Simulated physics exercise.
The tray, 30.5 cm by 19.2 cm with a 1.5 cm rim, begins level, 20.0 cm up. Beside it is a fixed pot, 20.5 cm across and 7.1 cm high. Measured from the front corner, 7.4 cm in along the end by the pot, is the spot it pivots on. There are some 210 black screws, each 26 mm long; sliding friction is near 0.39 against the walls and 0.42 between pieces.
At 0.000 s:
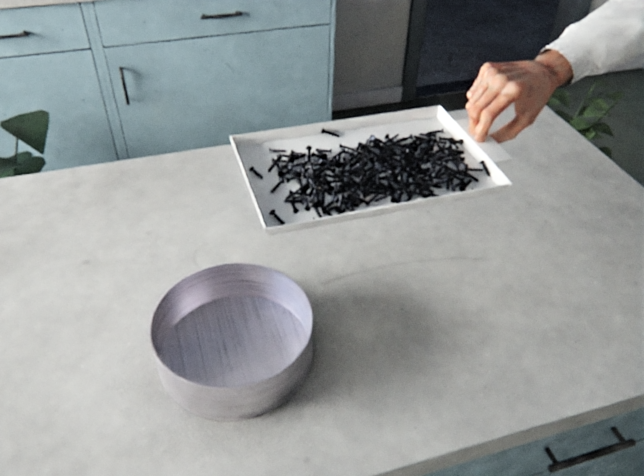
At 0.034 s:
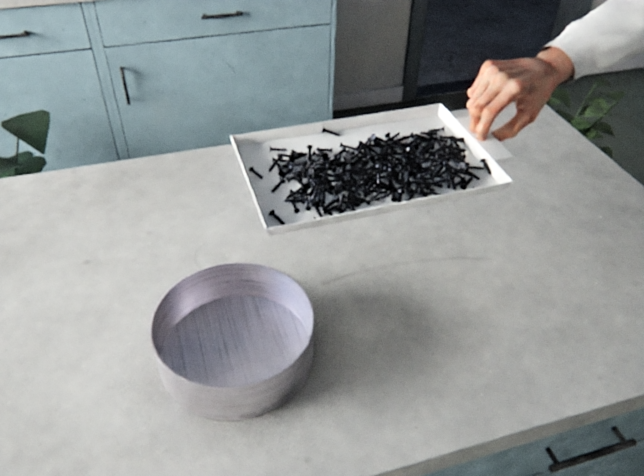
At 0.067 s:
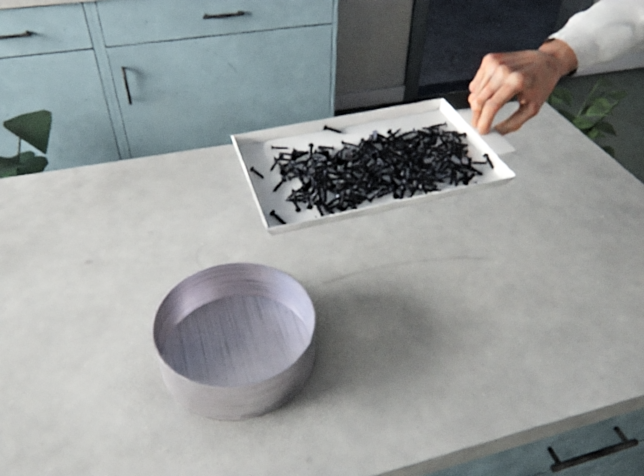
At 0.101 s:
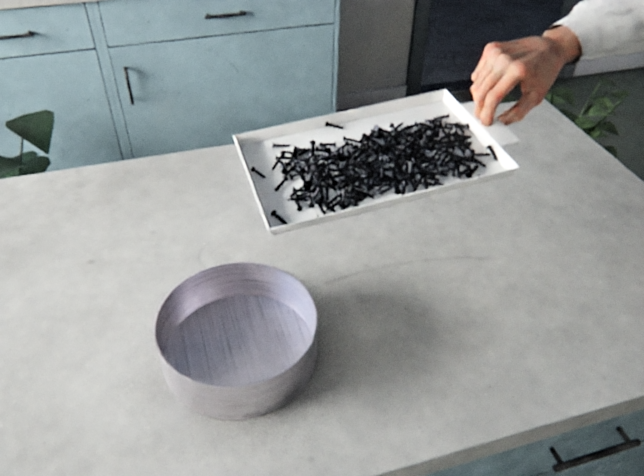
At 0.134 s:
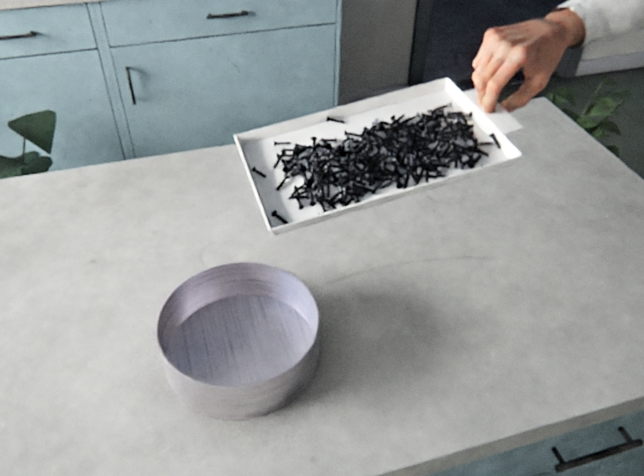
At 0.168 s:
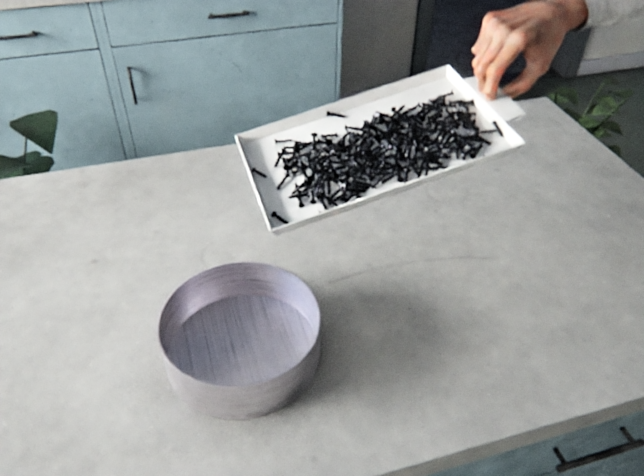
On a grey kitchen worktop, a hand raising the right end of a white tray of black screws beside a round pot.
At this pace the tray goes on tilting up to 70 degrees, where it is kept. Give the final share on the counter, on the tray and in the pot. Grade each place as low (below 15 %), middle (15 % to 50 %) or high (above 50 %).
Counter - middle; tray - low; pot - high.
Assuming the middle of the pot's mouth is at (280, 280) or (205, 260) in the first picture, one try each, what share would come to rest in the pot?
In order, about 20 and about 70 per cent.
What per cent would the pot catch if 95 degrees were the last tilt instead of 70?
Then about 65 per cent.
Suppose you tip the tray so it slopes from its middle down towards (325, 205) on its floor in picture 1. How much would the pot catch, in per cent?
Estimate: Near 95 per cent.
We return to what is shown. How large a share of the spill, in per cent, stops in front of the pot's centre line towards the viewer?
Share: Some 0 %.
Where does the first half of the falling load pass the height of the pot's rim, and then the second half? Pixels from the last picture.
The first half passes near (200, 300) and the second half near (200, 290).
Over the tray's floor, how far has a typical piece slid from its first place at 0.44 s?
It has moved some 3 cm from its start.
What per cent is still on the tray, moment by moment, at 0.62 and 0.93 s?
In order, near 100 and near 5.
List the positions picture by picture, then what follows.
The first frame shows tray tilt 0 degrees, front corners at (269, 225) and (505, 181); middle of the pieces at (371, 169); pot at (232, 319).
The second frame shows tray tilt 1 degrees, front corners at (269, 225) and (506, 179); middle of the pieces at (372, 168).
The third frame shows tray tilt 2 degrees, front corners at (271, 225) and (509, 174); middle of the pieces at (373, 165).
The fourth frame shows tray tilt 5 degrees, front corners at (272, 225) and (513, 165), lowest corner left front; middle of the pieces at (375, 160).
The fifth frame shows tray tilt 8 degrees, front corners at (273, 225) and (516, 154), lowest corner left front; middle of the pieces at (377, 154).
The sixth frame shows tray tilt 12 degrees, front corners at (274, 226) and (518, 141), lowest corner left front; middle of the pieces at (377, 148); pot at (240, 318). The tray's pace is about 105 degrees a second.
After 0.44 s, tilt 41 degrees; the tray holds 100 %, the pot 0 %.
After 0.62 s, tilt 60 degrees; the tray holds 100 %, the pot 0 %.
After 0.93 s, tilt 70 degrees; the tray holds 5 %, the pot 60 %.
By 2.3 s all is still; counter 35 %, tray 5 %, pot 65 %.
